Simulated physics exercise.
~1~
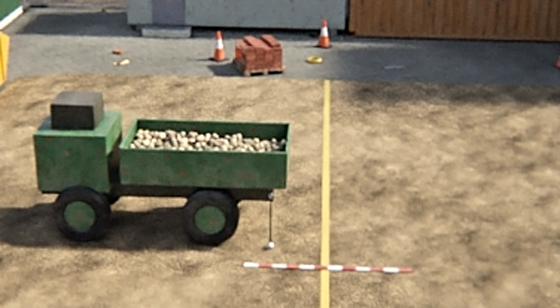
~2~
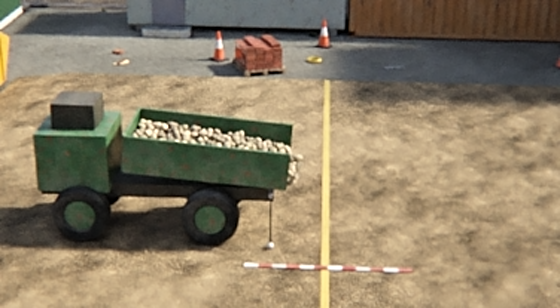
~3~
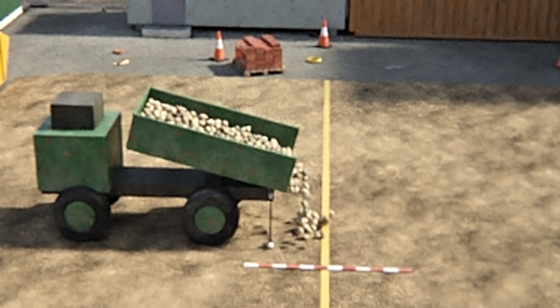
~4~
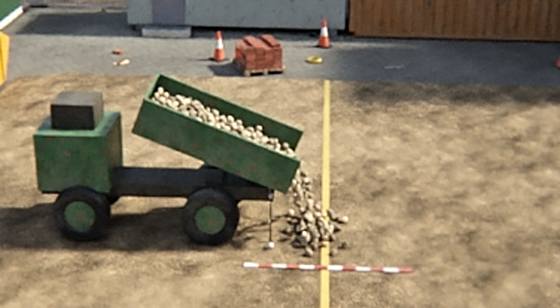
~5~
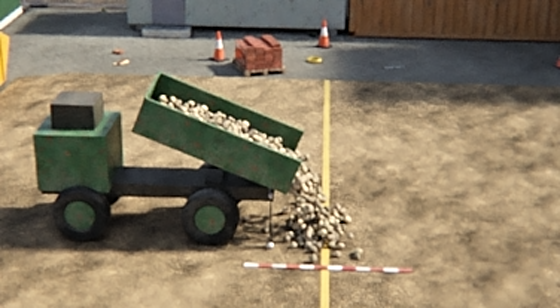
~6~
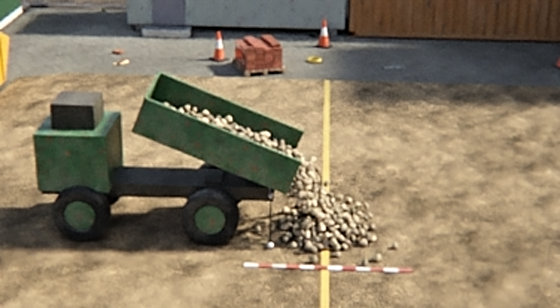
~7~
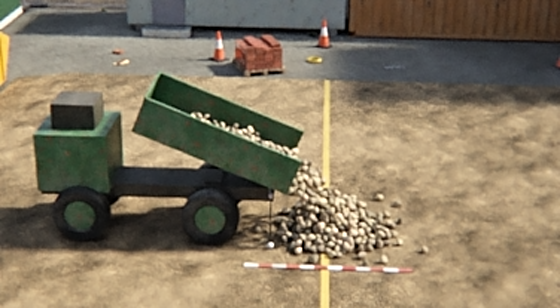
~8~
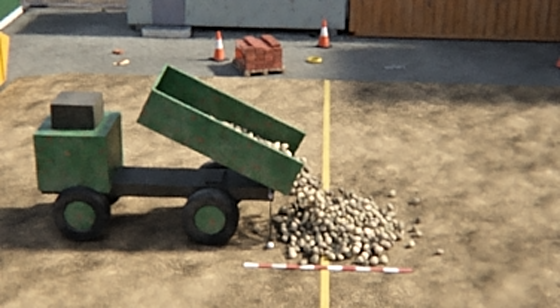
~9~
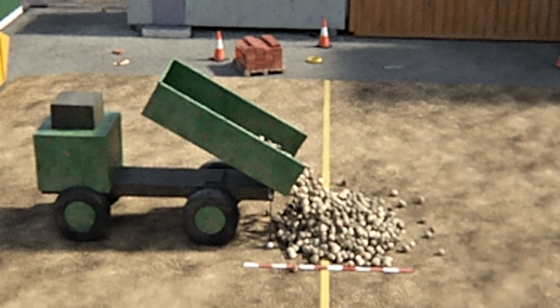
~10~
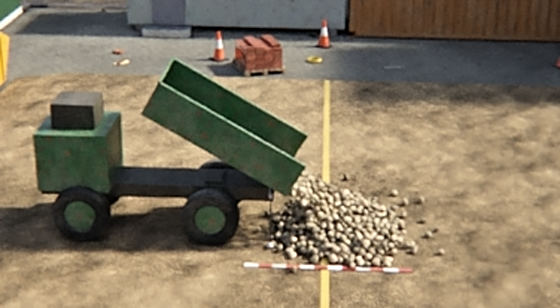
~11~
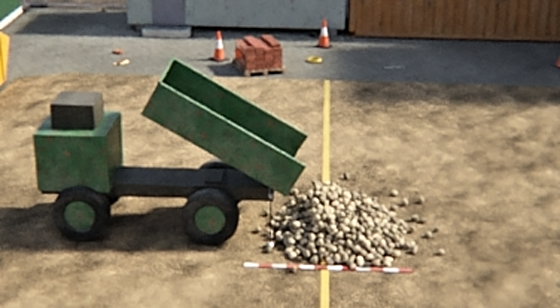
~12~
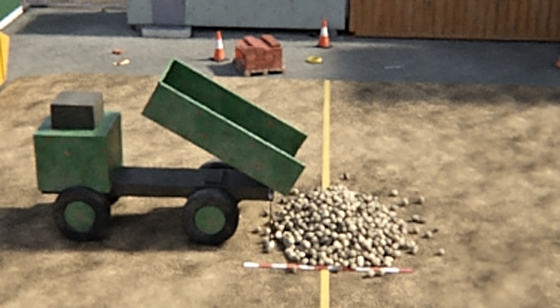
At the start, a green tipper truck loaded with pale round stones stands on bare ground, its rear facing a yellow line, with a red and white striped staff lying nearby. The body begins to tilt, its front end rising, and a few stones tumble off the back. It pauses partway up while stones keep pouring out, building a heap that spreads rightward across the line. The body then tips a little higher and empties. Finally the heap settles and lies still behind the raised body, mostly past the line, with a few stray stones to its right.
